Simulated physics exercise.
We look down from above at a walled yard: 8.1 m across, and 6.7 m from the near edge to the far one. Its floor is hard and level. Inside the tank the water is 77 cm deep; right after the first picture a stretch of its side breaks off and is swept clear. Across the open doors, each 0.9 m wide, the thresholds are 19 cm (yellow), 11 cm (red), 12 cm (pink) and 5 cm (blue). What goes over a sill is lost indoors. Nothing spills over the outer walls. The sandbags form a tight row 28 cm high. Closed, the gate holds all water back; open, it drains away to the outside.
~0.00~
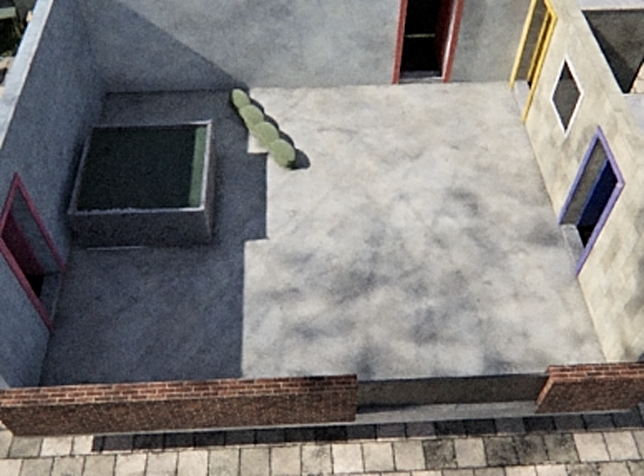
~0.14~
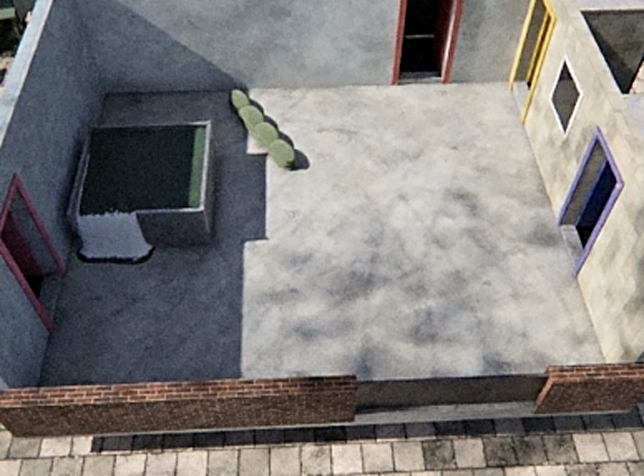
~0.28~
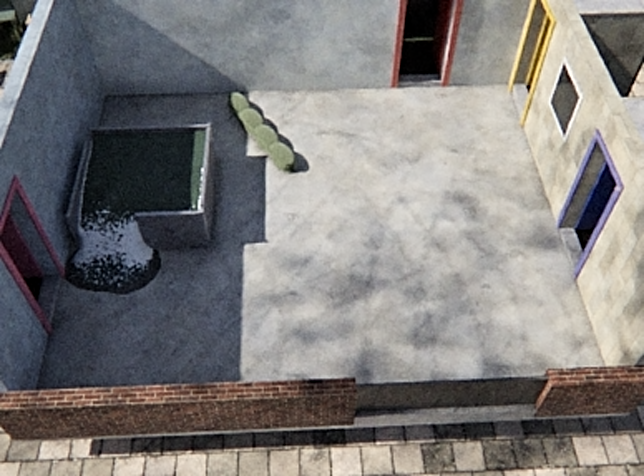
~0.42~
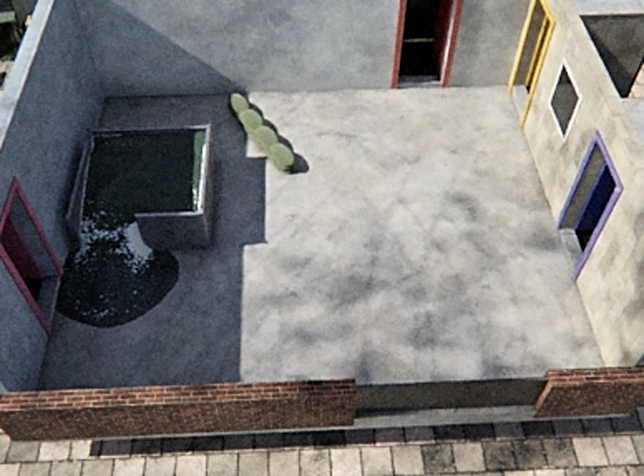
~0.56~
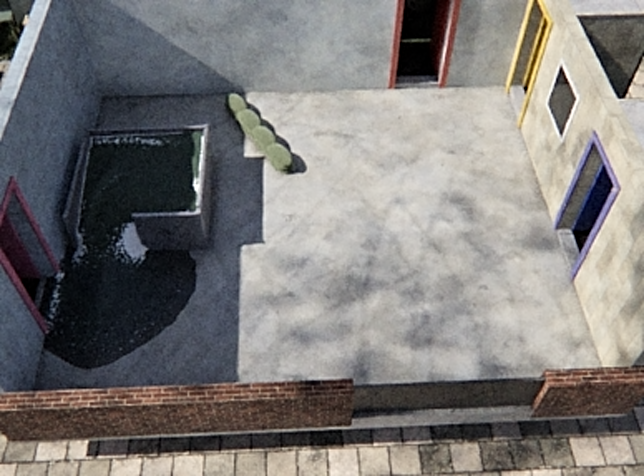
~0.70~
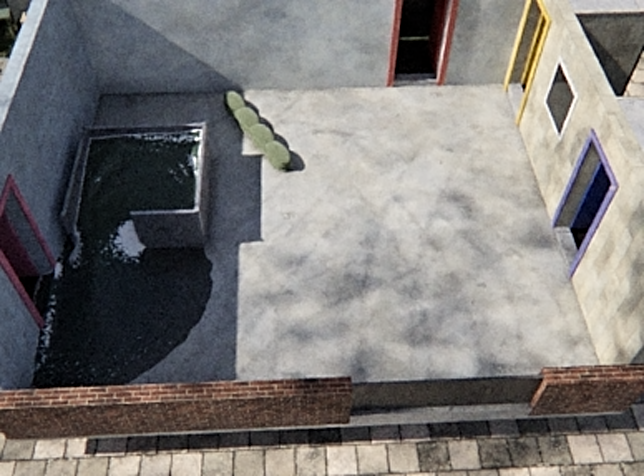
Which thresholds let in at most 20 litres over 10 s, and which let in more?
My guess is the yellow door lets through less than the limit, my guess is the red door lets through less than the limit, my guess is the pink door lets through more than the limit, my guess is the blue door lets through more than the limit.
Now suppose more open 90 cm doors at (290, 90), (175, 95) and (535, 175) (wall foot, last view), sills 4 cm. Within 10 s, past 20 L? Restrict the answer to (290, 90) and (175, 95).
Taking them in order, the first is fine and the second fine.
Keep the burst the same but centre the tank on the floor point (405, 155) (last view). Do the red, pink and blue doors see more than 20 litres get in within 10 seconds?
Lab note: Vs limit, red door limit held; pink door limit held; blue door limit held.
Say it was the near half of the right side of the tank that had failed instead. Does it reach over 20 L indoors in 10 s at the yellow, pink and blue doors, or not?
Then yellow does not exceed it, pink does not exceed it, blue exceeds it.
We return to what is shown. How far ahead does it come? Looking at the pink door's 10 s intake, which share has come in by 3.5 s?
Some 85 per cent by then.
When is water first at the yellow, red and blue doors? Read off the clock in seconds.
Arrival times: Yellow 6.0 seconds, red 7.5 seconds, blue 4.0 seconds.
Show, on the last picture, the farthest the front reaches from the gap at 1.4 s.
Point: Roughly (239, 405) in the last view.
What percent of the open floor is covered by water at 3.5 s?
I'd say around 35 % is wet.
After 1.4 s water covers 15 % of the floor and is deepest (56 cm) near (39, 414); yellow door not reached, red door not reached, pink door 26 cm at the sill, 35 L in, blue door not reached.
After 2.2 s water covers 15 % of the floor and is deepest (47 cm) near (32, 390); yellow door not reached, red door not reached, pink door 21 cm at the sill, 86 L in, blue door not reached.
After 3.5 s water covers 35 % of the floor and is deepest (30 cm) near (55, 344); yellow door not reached, red door not reached, pink door 17 cm at the sill, 118 L in, blue door not reached.
After 6.0 s water covers 65 % of the floor and is deepest (17 cm) near (60, 377); yellow door not reached, red door not reached, pink door 14 cm at the sill, 134 L in, blue door 11 cm at the sill, 32 L in.
After 10.0 s water covers 80 % of the floor and is deepest (13 cm) near (505, 102); yellow door 12 cm at the sill, 0 L in, red door 10 cm at the sill, 0 L in, pink door 9 cm at the sill, 137 L in, blue door 8 cm at the sill, 79 L in.
